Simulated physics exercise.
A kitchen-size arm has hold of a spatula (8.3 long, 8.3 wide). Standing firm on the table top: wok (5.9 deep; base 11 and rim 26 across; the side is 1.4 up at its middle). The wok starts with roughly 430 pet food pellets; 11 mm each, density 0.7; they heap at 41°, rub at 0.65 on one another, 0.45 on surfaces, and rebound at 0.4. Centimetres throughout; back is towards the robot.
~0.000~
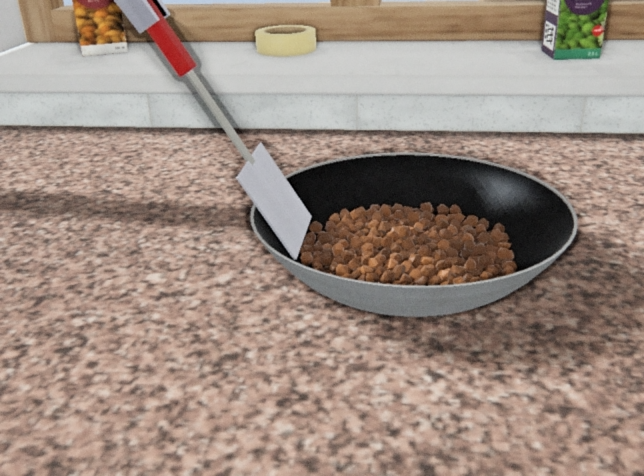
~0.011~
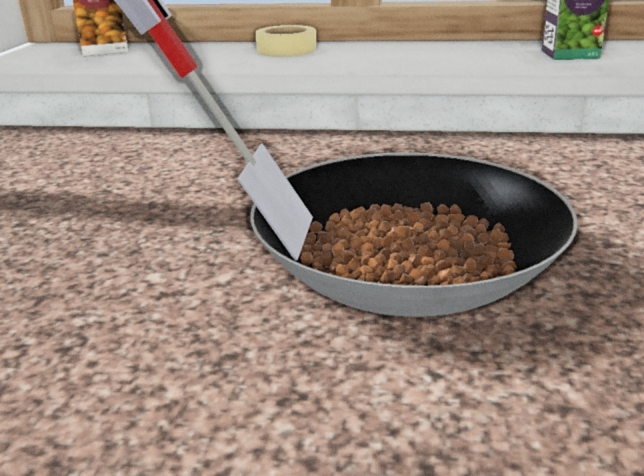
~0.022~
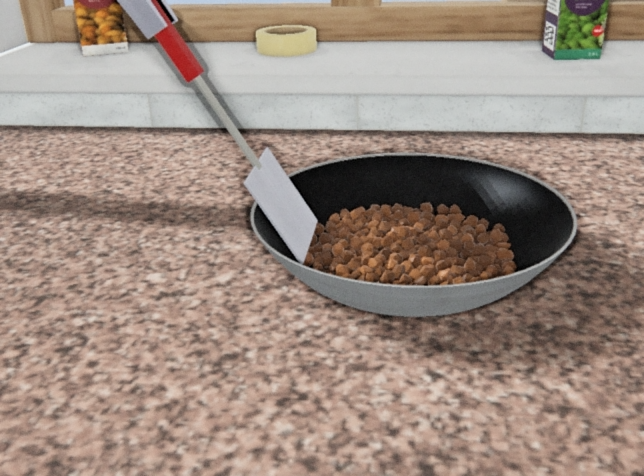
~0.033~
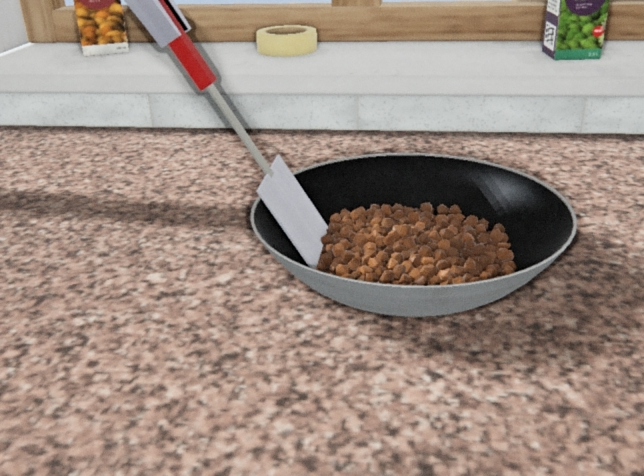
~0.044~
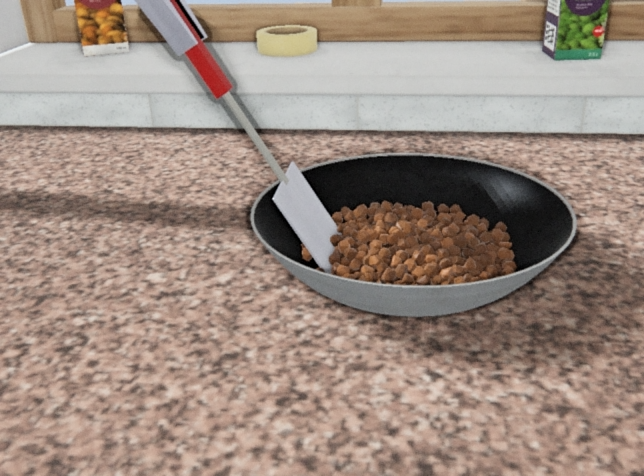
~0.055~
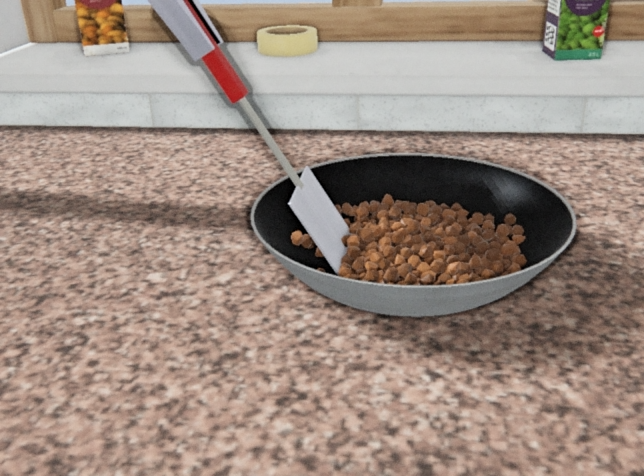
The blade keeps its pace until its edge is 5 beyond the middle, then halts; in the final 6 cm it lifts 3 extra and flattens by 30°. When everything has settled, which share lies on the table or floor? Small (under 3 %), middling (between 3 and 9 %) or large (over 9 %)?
A middling share, between 3 and 9 %, ends on the table or floor.
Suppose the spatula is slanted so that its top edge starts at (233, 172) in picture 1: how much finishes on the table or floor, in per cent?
About 5 per cent.
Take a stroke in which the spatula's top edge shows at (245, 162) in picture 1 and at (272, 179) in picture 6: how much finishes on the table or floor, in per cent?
About 0 per cent.
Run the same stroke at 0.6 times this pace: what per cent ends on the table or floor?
Some 0 per cent.
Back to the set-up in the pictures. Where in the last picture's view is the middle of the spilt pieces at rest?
At about (635, 265).
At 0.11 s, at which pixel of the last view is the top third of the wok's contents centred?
Near (469, 234).
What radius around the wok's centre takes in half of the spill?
Roughly 24 cm.
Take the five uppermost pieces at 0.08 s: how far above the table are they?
Some 6 cm.
After 0.08 s, sloping 58°, highest piece 9 above the table; 433 in the wok.
After 0.11 s, sloping 48°, highest piece 16 above the table; 430 in the wok, 3 on the blade or in flight.
After 0.32 s, sloping 29°, highest piece 46 above the table; 411 in the wok, 17 on the table or floor, 5 on the blade or in flight.
After 1.37 s, sloping 29°, highest piece 6 above the table; 411 in the wok, 22 on the table or floor.
At rest, 411 in the wok, 22 on the table or floor. That is 5 % on the table or floor.
